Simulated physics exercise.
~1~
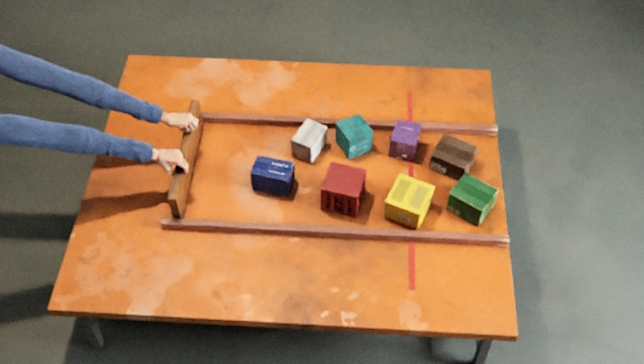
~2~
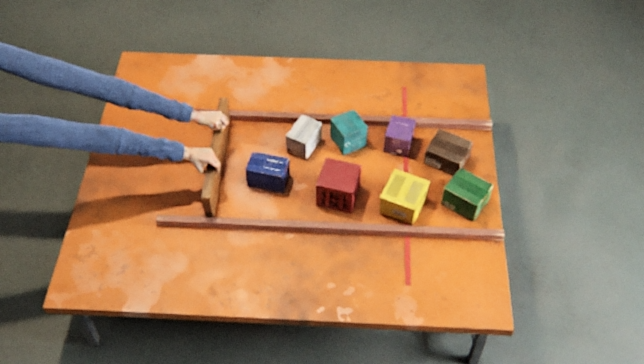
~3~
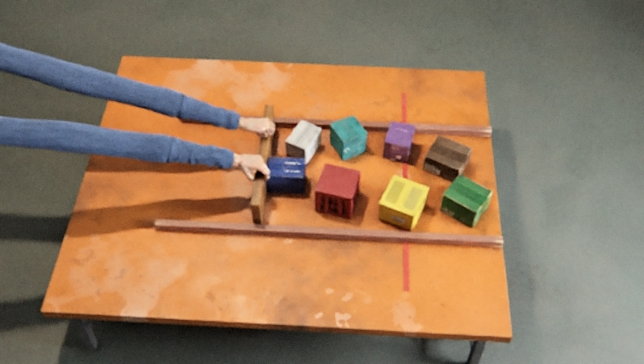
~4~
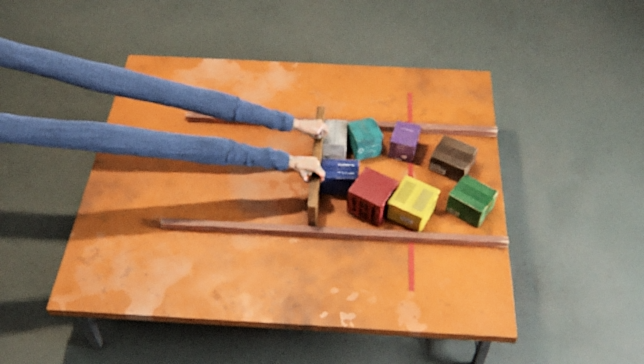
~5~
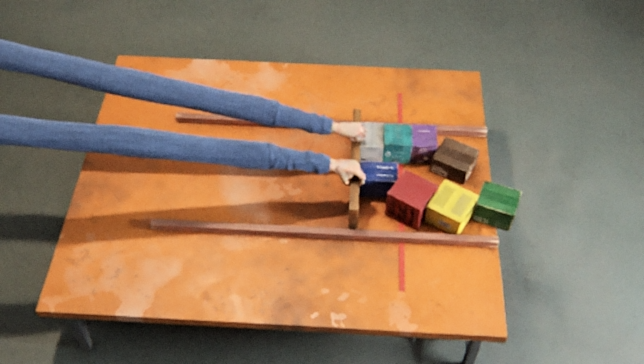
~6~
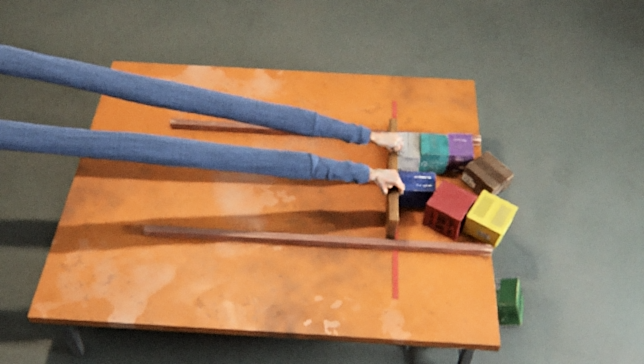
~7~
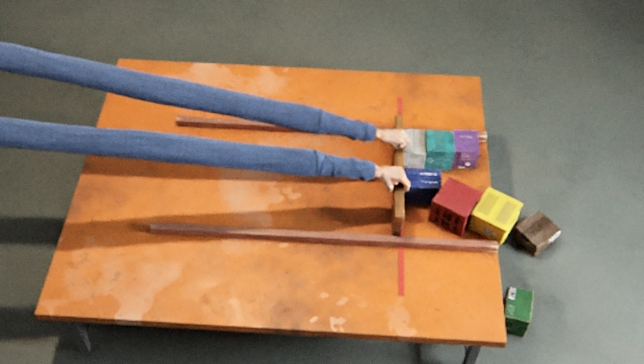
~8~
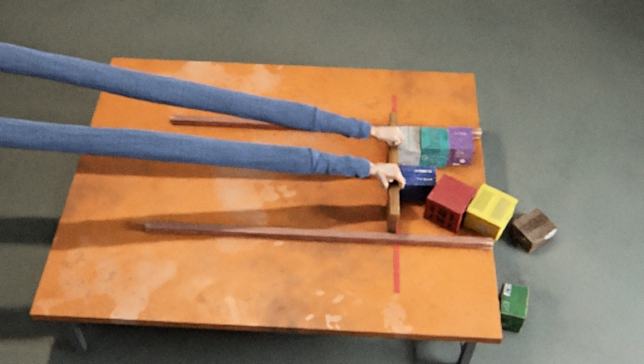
The video shows two hands pushing an upright plank rightward between rails on an orange table, gathering eight coloured boxes toward the right end. The green box falls off first, then the brown one, and the plank stops at the red tape with the other six still on the table.
